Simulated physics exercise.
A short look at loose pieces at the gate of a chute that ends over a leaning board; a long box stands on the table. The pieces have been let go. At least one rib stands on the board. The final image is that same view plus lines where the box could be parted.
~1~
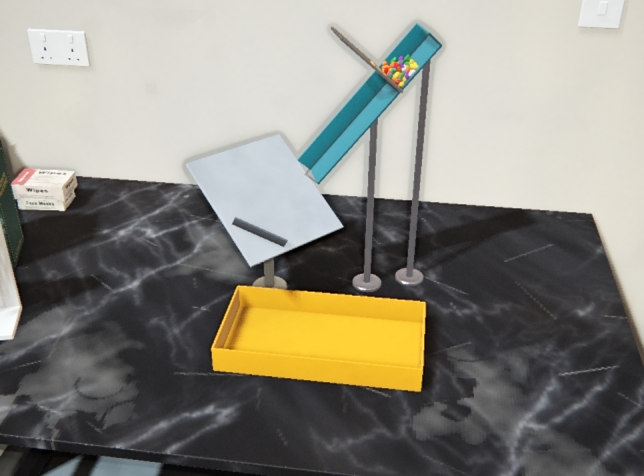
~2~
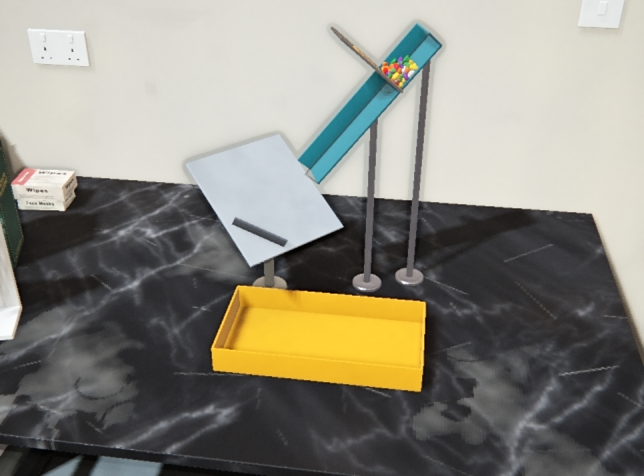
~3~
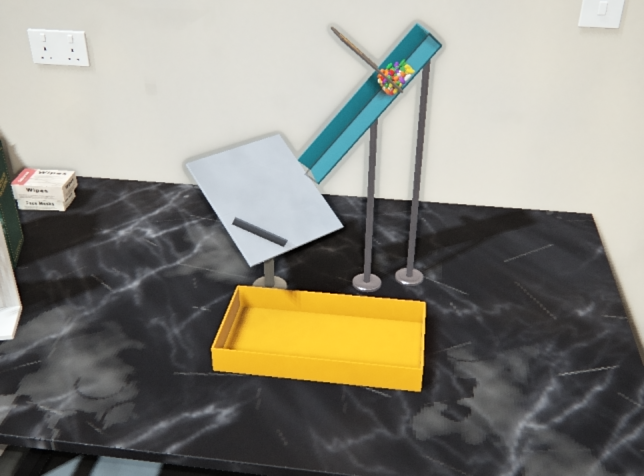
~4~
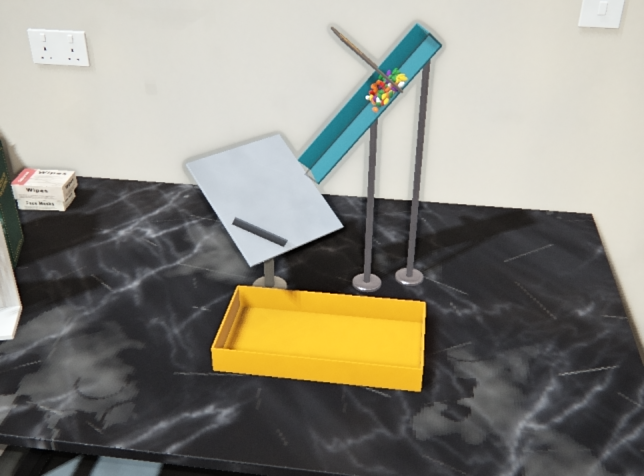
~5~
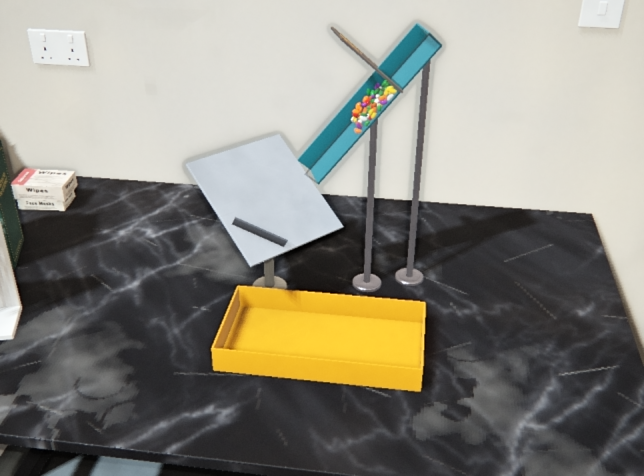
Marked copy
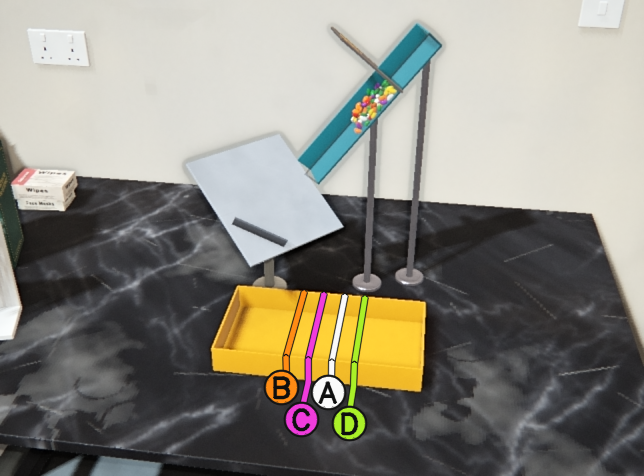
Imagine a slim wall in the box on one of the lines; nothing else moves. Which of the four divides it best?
Take C.
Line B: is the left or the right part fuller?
More lands on the right.
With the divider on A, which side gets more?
Left.
On the marked copy, line A crosses the front rim at (331, 360); line B crosses the front rim at (286, 356); line C crosses the front rim at (308, 358); line D crosses the front rim at (354, 363).
With A, of what is caught, every piece on the left of the divider, not one piece on the right.
With B, of what is caught, about a tenth on the left of the divider, the larger part on the right.
With C, of what is caught, roughly two thirds on the left of the divider, roughly a third on the right.
With D, of what is caught, almost all on the left of the divider, just a few on the right.
